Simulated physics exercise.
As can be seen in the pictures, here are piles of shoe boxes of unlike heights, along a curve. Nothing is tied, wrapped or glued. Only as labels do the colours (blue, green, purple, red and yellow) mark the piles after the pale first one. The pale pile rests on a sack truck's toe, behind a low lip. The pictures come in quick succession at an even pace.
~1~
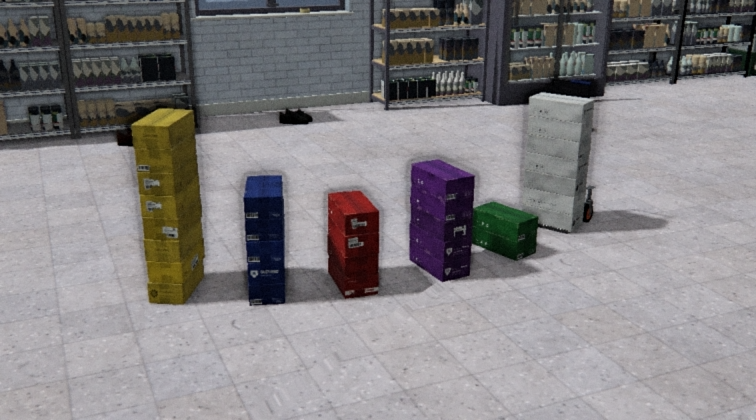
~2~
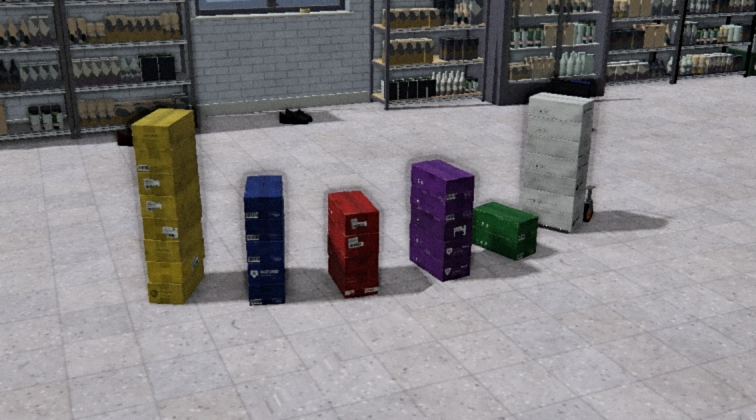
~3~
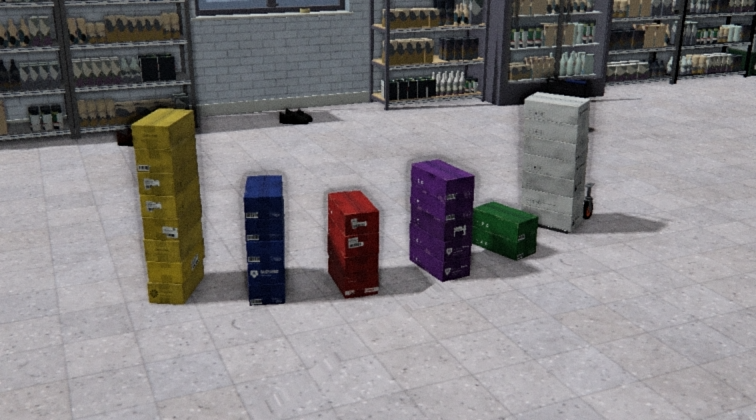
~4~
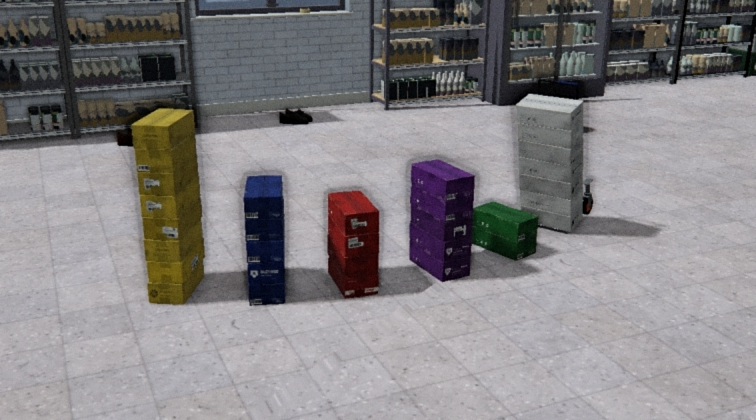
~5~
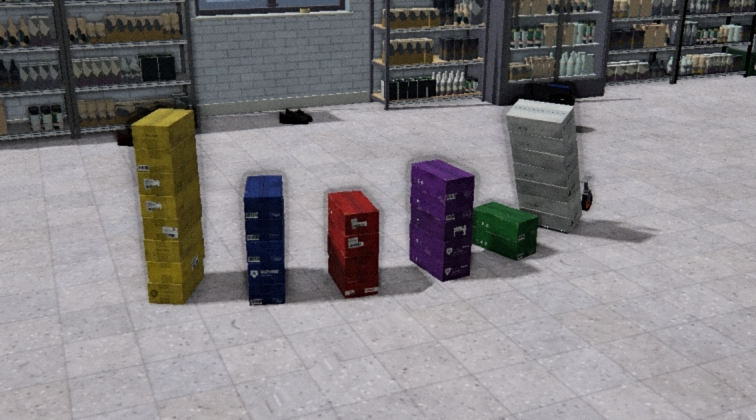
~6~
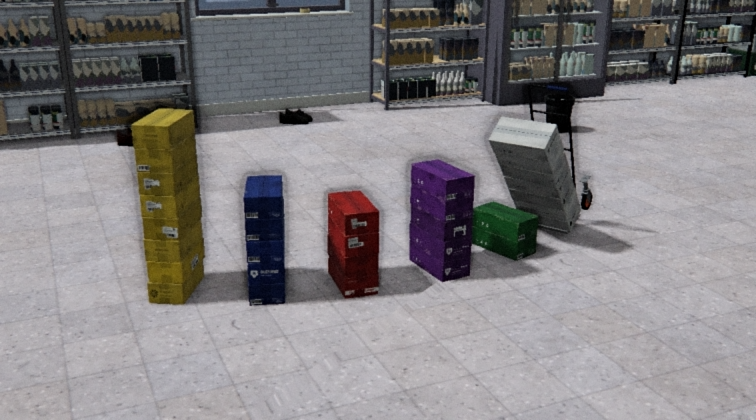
The tall white stack of boxes leans left, slightly at first, then well over.
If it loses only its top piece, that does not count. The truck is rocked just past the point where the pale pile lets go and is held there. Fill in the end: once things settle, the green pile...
Once things settle, the green pile is still up.
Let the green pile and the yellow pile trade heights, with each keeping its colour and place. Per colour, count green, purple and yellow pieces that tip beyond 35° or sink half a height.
Per pile: Green 8; purple 5; yellow 0.
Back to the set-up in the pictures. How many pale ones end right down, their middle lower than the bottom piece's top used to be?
Count = 5.
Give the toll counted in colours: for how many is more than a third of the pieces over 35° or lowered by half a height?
It comes to 0.
Just after the last frame, 7 of the pale pile down; none of the 2 green boxes down (0 of 24 in all colours); top green box unmoved.
A moment on, 7 of the pale pile down; none of the 2 green boxes down (0 of 24 in all colours); top green box moved a little; top purple box moved a little.
When it is over, 7 of the pale pile down; none of the 2 green boxes down (0 of 24 in all colours); top green box moved a little; top purple box moved a little. In pixels of the last frame, middles, top green box near (502, 222), top purple box near (439, 180).
